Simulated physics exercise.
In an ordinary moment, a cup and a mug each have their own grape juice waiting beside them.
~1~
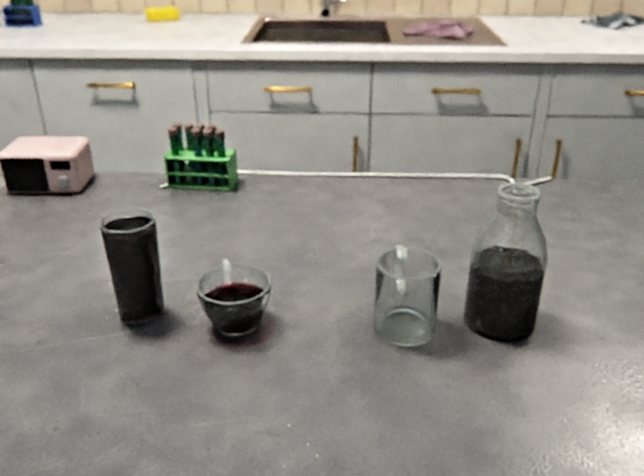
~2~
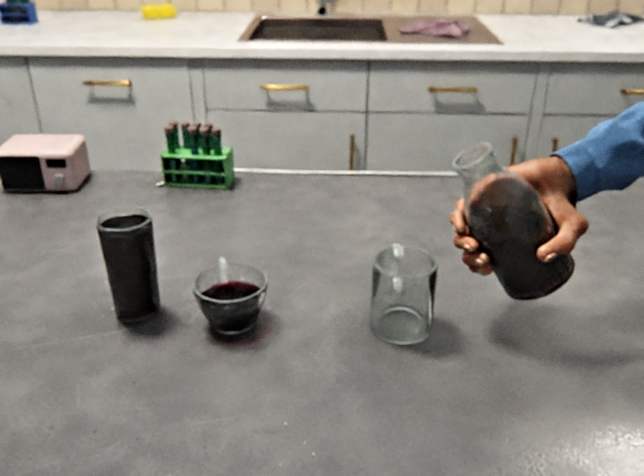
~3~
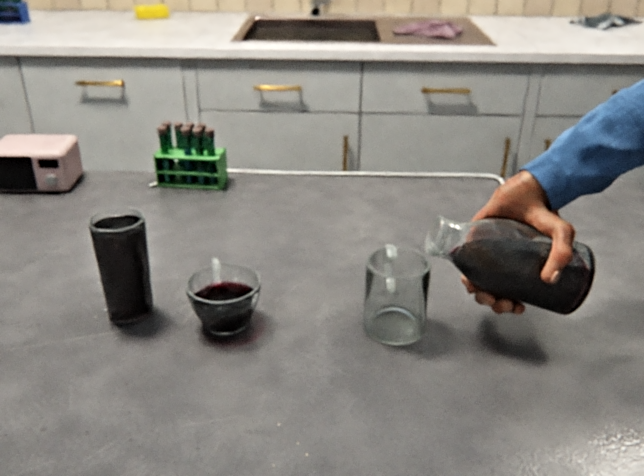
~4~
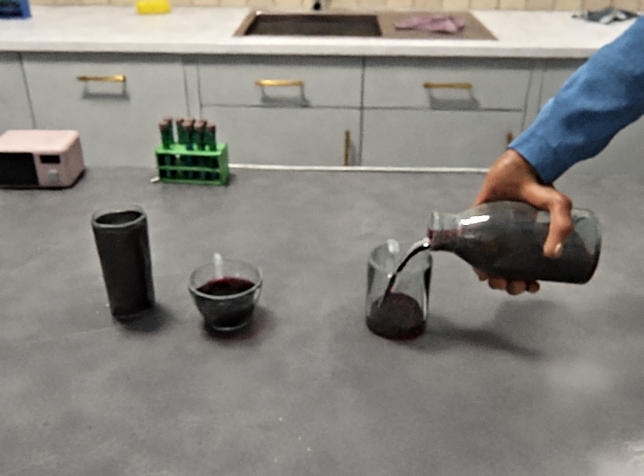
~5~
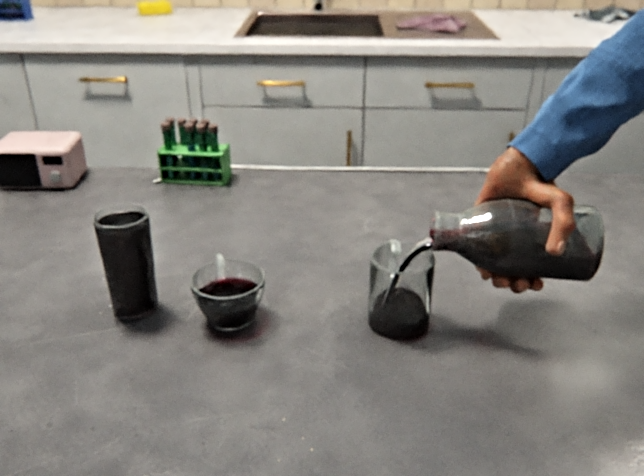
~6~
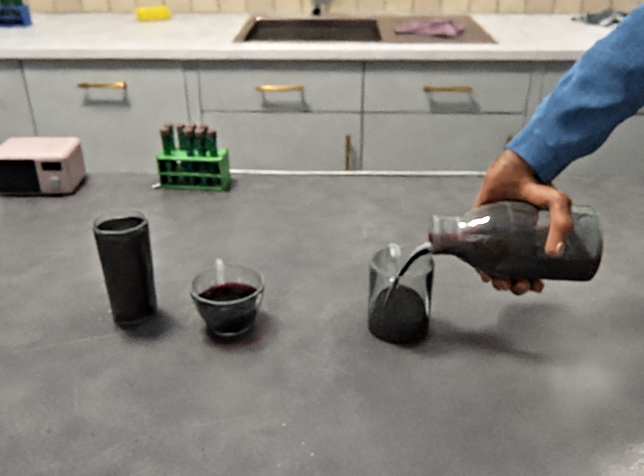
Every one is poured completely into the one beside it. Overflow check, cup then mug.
Check: The cup, overflow; the mug, overflow.
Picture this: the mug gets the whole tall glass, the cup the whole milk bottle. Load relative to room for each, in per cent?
Roughly 90 per cent first, then roughly 220 per cent.
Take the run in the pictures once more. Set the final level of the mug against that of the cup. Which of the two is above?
It stands higher in the mug on the right.
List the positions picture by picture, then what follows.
The first frame shows before the pour; milk bottle (508, 257) about half full; tall glass (135, 266) nearly full; mug (407, 294) empty; cup (235, 302) about half full.
In the second frame, the milk bottle is on its way; milk bottle (506, 216) tipped 35° with all of its load; mug (403, 292) empty.
The third frame shows the grape juice nears the lip; milk bottle (502, 257) tipped 70° with all of its load; mug (397, 293) empty.
The fourth frame shows pouring; milk bottle (505, 239) tipped 85° with nearly all of its load; mug nearly empty, surface at (397, 312).
The fifth frame shows pouring; milk bottle (507, 237) tipped 85° with nearly all of its load; cup (229, 296) about half full.
The sixth frame shows pouring; milk bottle (506, 239) tipped 85° with about three quarters of its load; tall glass nearly full, surface at (121, 228); mug about a quarter full, surface at (399, 307); cup about half full, surface at (229, 299).
A moment on, the mug is about three quarters full.
Further on, the mug is full to the brim and overflowed.
When it is over, the cup is full to the brim and overflowed; the mug is full to the brim and overflowed.
